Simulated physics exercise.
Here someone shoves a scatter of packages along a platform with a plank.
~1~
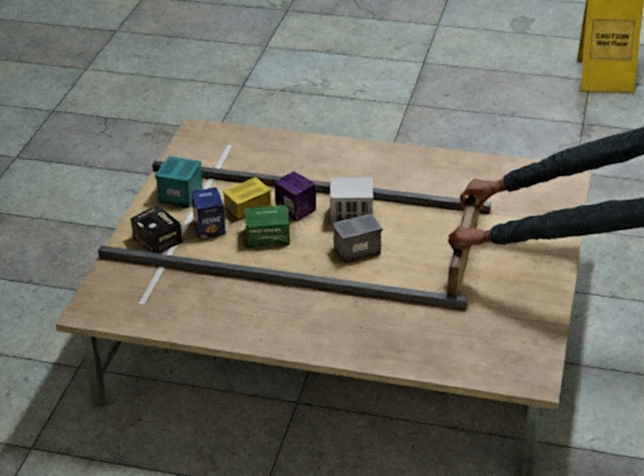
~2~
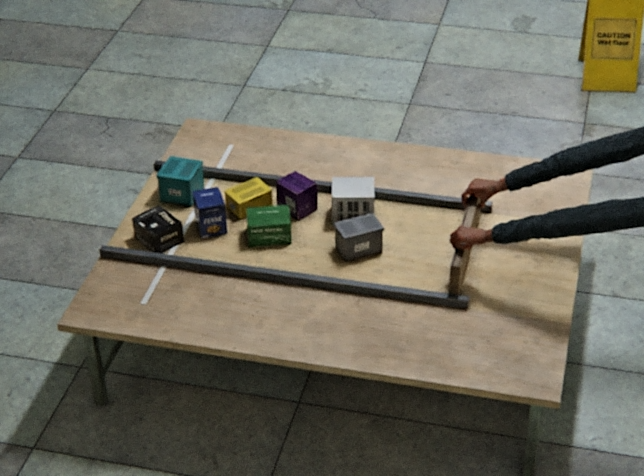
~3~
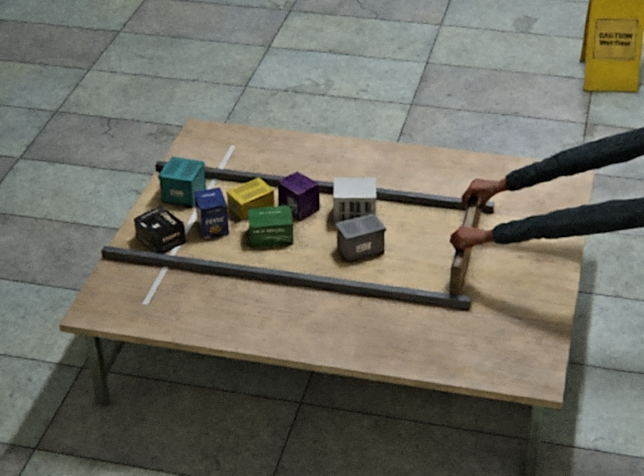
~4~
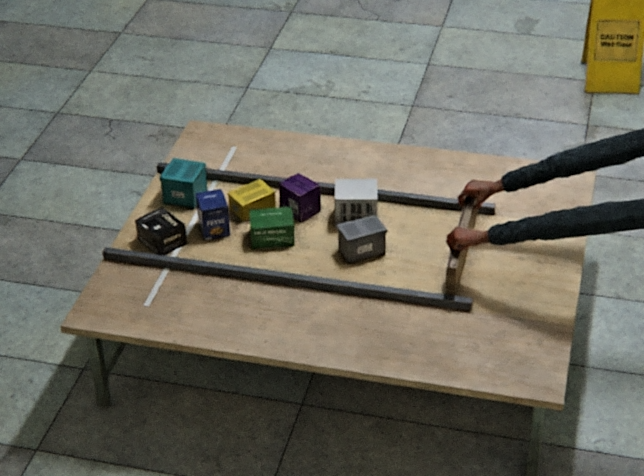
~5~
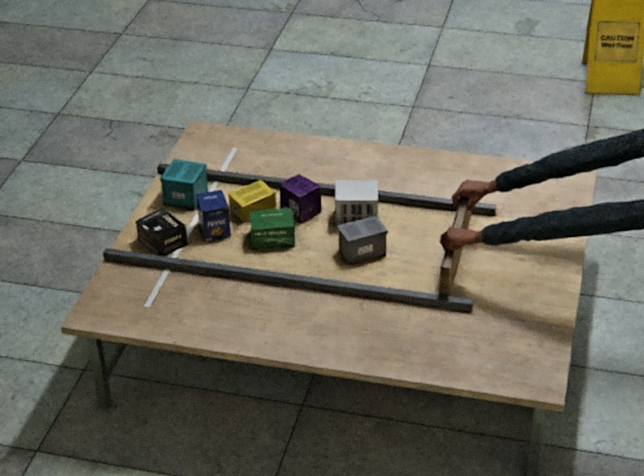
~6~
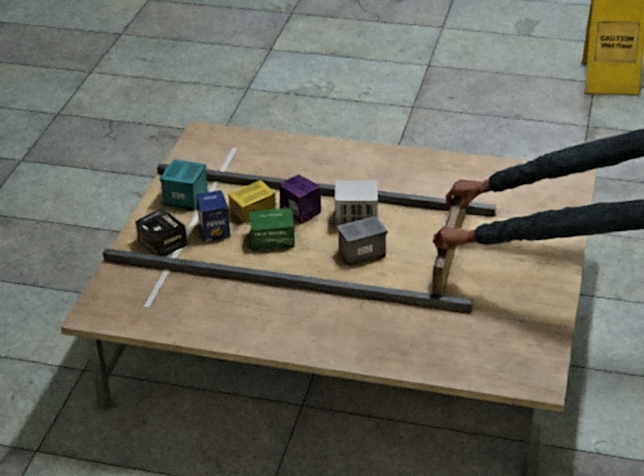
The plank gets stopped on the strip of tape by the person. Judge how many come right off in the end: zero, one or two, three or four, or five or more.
Only three or four are pushed off.
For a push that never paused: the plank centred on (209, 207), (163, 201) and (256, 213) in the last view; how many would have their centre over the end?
The numbers are 3, 6 and 0.
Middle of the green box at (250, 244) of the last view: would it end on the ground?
Outcome for the green box: It ends up still on.
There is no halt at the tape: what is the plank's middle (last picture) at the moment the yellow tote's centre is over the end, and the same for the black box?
The middle is at (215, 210) when it's the yellow tote, and at (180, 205) when it's the black box.
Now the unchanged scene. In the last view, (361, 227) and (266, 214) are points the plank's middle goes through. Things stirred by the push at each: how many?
First position 2; second position 7.
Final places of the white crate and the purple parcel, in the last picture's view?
White crate: (188, 181); purple parcel: (149, 184).
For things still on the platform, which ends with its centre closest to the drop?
That one's the purple parcel.
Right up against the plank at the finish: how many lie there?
Count recorded: 2.
A little later, none off yet; turquoise tote at rest near (184, 185); black box at rest near (161, 233); blue box at rest near (213, 216).
Next, none off yet; turquoise tote at rest near (184, 185); black box at rest near (161, 233); blue box moving near (211, 215).
Later still, none off yet; turquoise tote shifted about its own width near (137, 178); black box shifted a little near (156, 234); blue box shifted well along near (158, 204).
When it is over, the number that fall off is three or four; down, yellow tote, blue box and turquoise tote.
